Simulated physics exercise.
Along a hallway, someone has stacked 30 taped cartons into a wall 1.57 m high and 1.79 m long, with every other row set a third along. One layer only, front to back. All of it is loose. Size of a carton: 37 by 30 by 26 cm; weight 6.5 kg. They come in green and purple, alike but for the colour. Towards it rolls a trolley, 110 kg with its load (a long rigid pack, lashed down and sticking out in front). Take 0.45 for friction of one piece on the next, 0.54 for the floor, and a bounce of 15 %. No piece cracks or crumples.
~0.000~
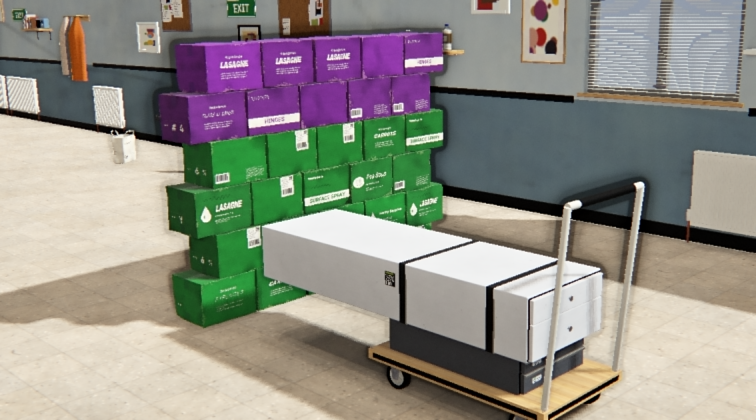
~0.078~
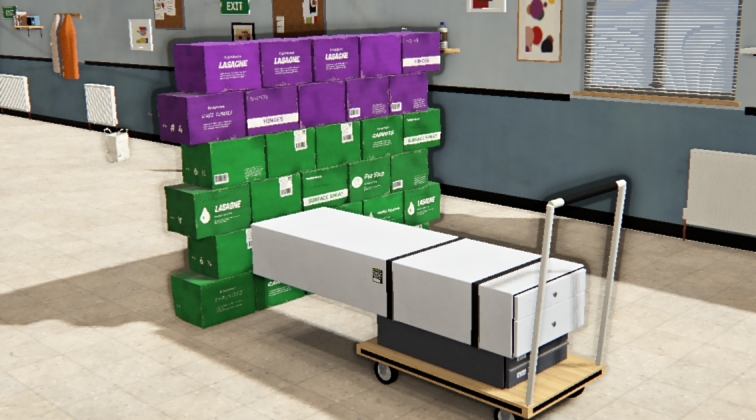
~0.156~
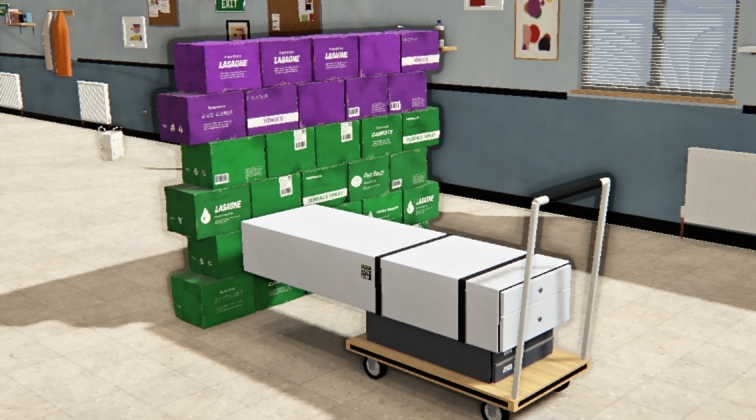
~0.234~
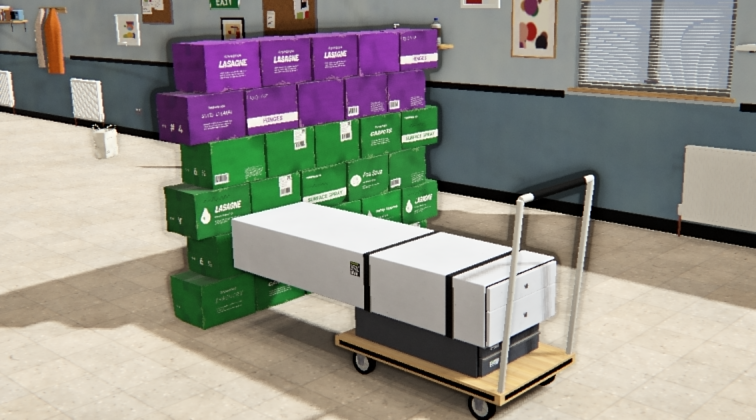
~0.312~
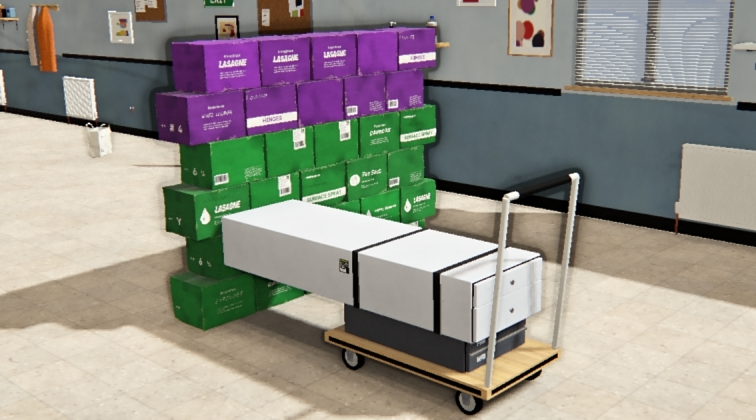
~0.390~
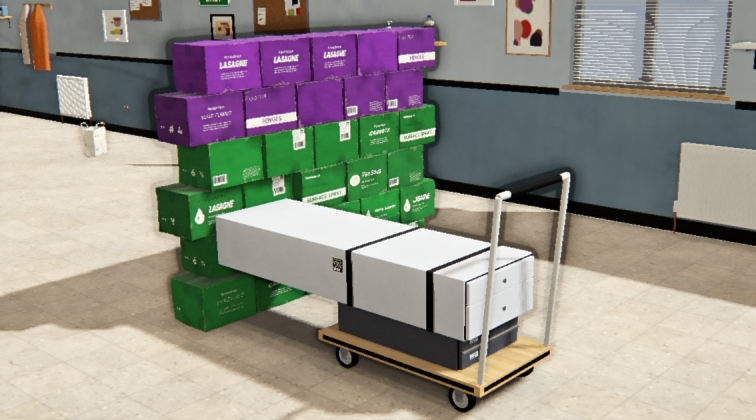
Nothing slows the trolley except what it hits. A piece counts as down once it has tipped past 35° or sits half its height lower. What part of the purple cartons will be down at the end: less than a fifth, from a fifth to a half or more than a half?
It comes to less than a fifth.
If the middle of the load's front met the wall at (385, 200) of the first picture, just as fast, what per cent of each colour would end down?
Then green 0, purple 0 per cent.
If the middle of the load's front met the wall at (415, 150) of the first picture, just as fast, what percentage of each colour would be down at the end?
Then green 40, purple 70 per cent.
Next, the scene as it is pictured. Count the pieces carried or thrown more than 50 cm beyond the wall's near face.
About 0.
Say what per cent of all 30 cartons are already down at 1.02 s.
0 per cent by then.
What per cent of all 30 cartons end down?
Roughly 0 per cent of them.
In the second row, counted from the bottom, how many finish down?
0 of them.
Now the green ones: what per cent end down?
By colour: Green 0 per cent.
By 0.45 s, load 10 cm past the wall's line, still rolling; none of the 10 purple cartons down (0 of 30 in all colours); top purple carton unmoved; top green carton moved 53 mm.
By 0.56 s, load 14 cm past the wall's line, still rolling; none of the 10 purple cartons down (0 of 30 in all colours); top purple carton unmoved; top green carton moved 10 cm.
By 1.02 s, load 14 cm past the wall's line, still rolling; none of the 10 purple cartons down (0 of 30 in all colours); top purple carton unmoved; top green carton moved 11 cm.
When it is over (1.5 s), load 13 cm past the wall's line, stopped; none of the 10 purple cartons down (0 of 30 in all colours); top purple carton unmoved; top green carton moved 10 cm. That is 0 per cent. In pixels of the last frame, middles, top purple carton near (318, 56), top green carton near (212, 158).
